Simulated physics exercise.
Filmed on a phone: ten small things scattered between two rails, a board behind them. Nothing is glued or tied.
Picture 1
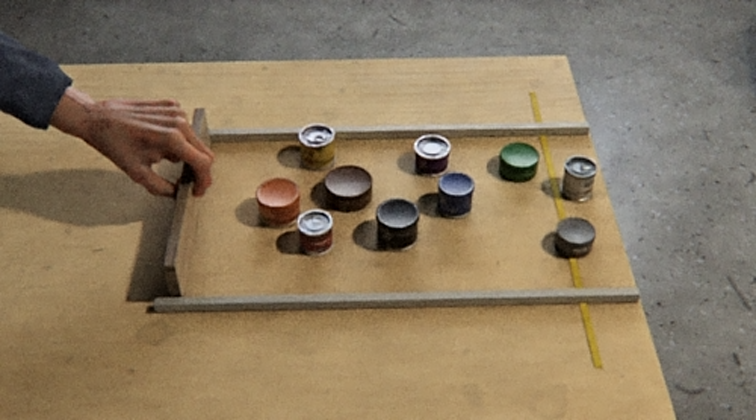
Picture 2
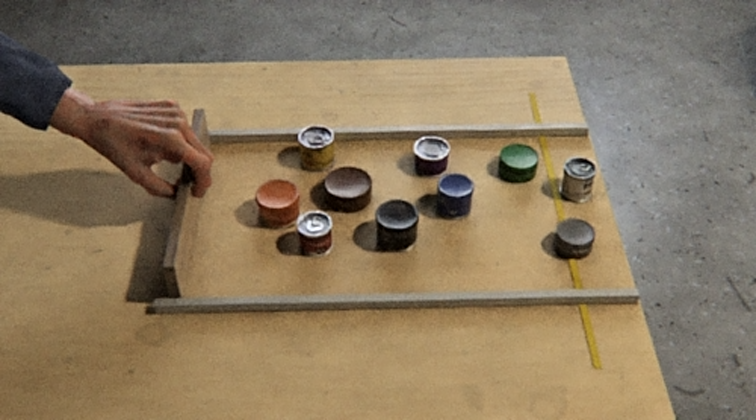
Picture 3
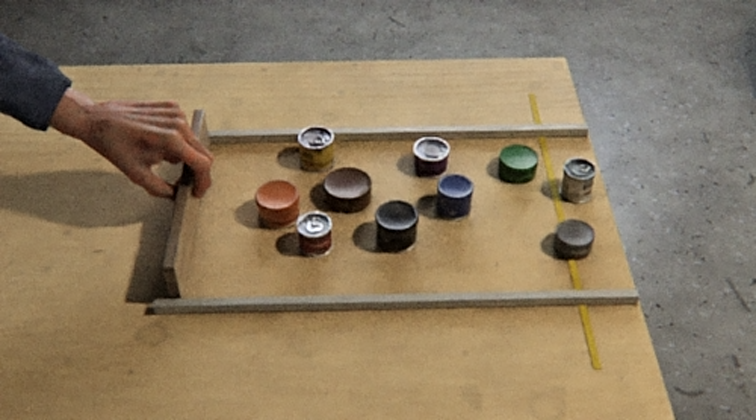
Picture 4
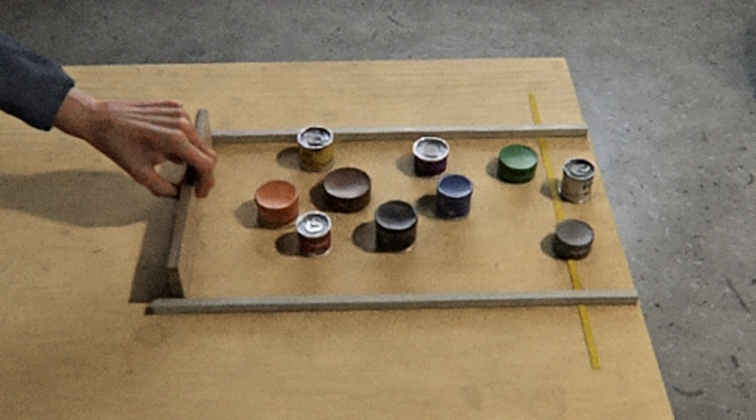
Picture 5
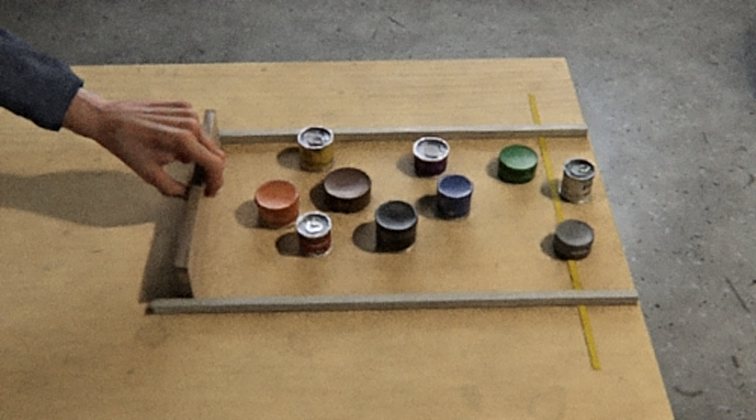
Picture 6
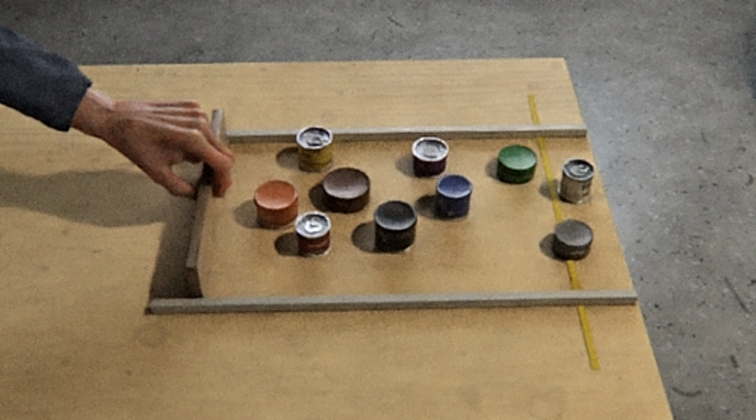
A hand slides a board slightly right between two rails, behind ten small scattered containers.
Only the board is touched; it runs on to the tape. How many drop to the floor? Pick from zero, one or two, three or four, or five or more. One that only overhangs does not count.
As it turns out, the number that fall off is three or four.
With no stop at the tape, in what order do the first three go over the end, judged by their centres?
The order is the white pot, the grey tub, the green tub.
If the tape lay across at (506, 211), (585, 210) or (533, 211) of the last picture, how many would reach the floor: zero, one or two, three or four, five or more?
The falls would be none; more than four; one or two.
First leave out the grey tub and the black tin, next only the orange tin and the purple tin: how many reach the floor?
Fallen: 2, and 2 in the other try.
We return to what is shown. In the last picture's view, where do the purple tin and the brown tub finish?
The purple tin at (593, 149), the brown tub at (575, 175).
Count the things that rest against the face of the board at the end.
It touches 4.
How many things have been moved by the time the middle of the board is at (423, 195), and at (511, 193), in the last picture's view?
First 7, then 10.
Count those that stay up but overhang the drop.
Overhanging: 3.
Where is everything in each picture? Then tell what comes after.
The first frame shows white pot (579, 179); grey tub (575, 238); green tub (519, 162); board (189, 198); tape (560, 208).
The second frame shows grey tub (574, 239); black tin (397, 226).
The third frame shows green tub (518, 164); orange tin (278, 205).
The fourth frame shows white pot (577, 181); purple tin (431, 158).
The fifth frame shows grey tub (573, 240); board (200, 199).
The sixth frame shows white pot (576, 182); grey tub (572, 240); green tub (517, 165); board (209, 198); tape (558, 210).
Early on, none off yet; white pot at rest near (576, 182); grey tub at rest near (572, 240); green tub at rest near (517, 165).
A while later, none off yet; white pot at rest near (576, 182); grey tub at rest near (572, 240); green tub moving near (529, 166).
Finally, the number that fall off is three or four; lost, green tub, grey tub and white pot.
